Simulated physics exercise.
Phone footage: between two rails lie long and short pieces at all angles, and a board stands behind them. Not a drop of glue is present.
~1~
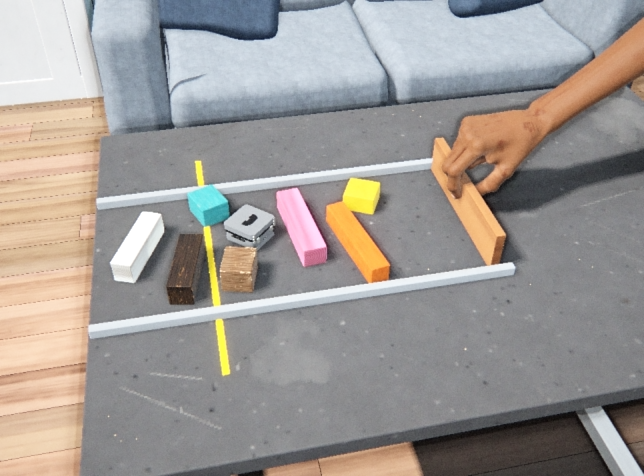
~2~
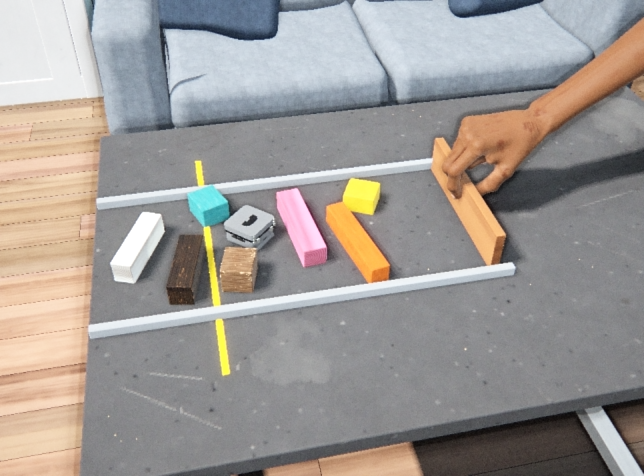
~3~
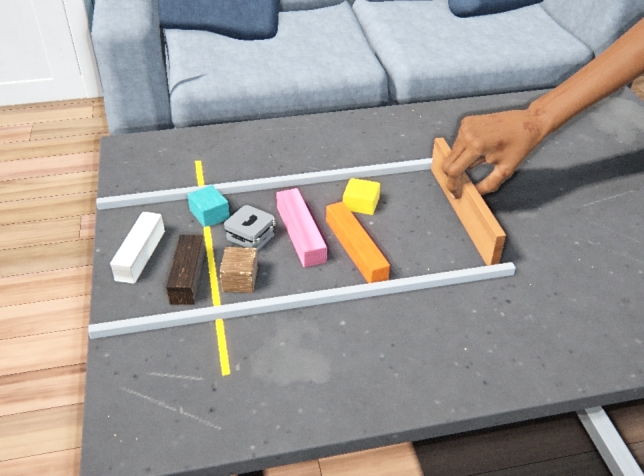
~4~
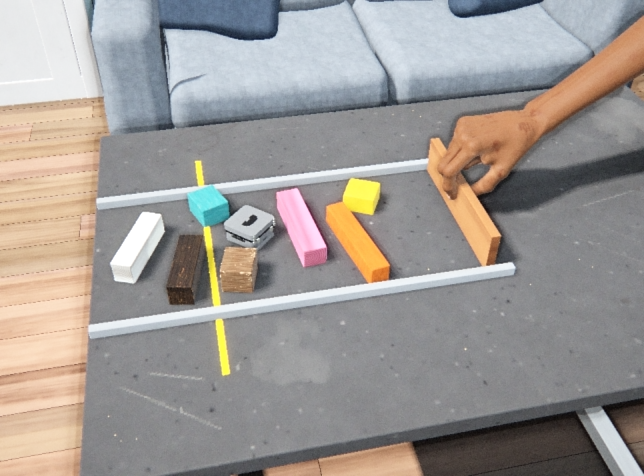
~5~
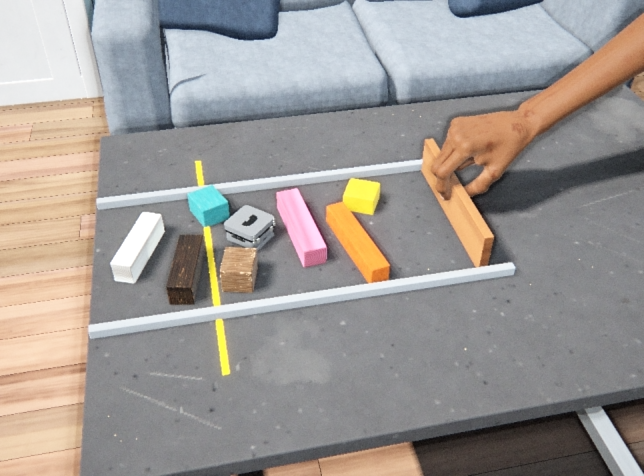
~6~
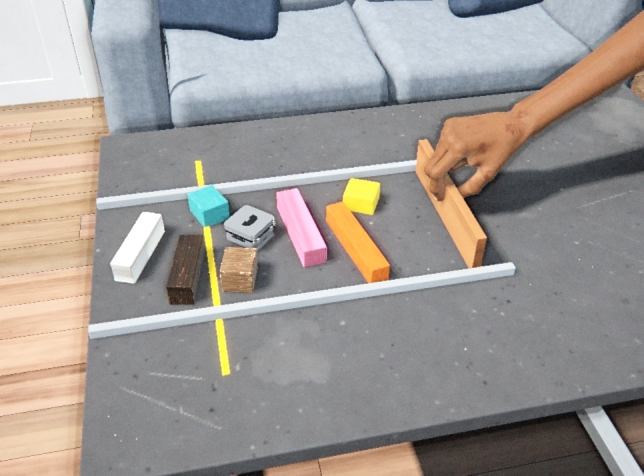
At the start, a hand holds an upright wooden board at the right end of two pale rails, with colourful blocks, dark and white bars and a grey piece lying between them. The hand then slides the board slightly left, while the pieces and the yellow tape stay still.
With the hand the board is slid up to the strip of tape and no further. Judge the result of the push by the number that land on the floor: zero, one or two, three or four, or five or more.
The number that land on the floor is zero.
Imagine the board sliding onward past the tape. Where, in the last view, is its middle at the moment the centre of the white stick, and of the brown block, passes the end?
The middle is at (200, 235) when it's the white stick, and at (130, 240) when it's the brown block.
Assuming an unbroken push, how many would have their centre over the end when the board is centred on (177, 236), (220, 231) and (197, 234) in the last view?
In order, that gives 1, then 0, then 1.
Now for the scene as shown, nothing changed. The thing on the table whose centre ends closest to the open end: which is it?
That's the white stick.
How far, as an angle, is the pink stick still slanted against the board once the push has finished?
I'd say it's about 10° out of line.
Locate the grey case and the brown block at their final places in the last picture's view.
Final positions - grey case around (134, 245), brown block around (169, 294).
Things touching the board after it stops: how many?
2 of them.
Soon after, none off yet; white stick at rest near (139, 247); black bar at rest near (187, 268); turquoise block at rest near (209, 206).
At rest, the number that fall off is zero.
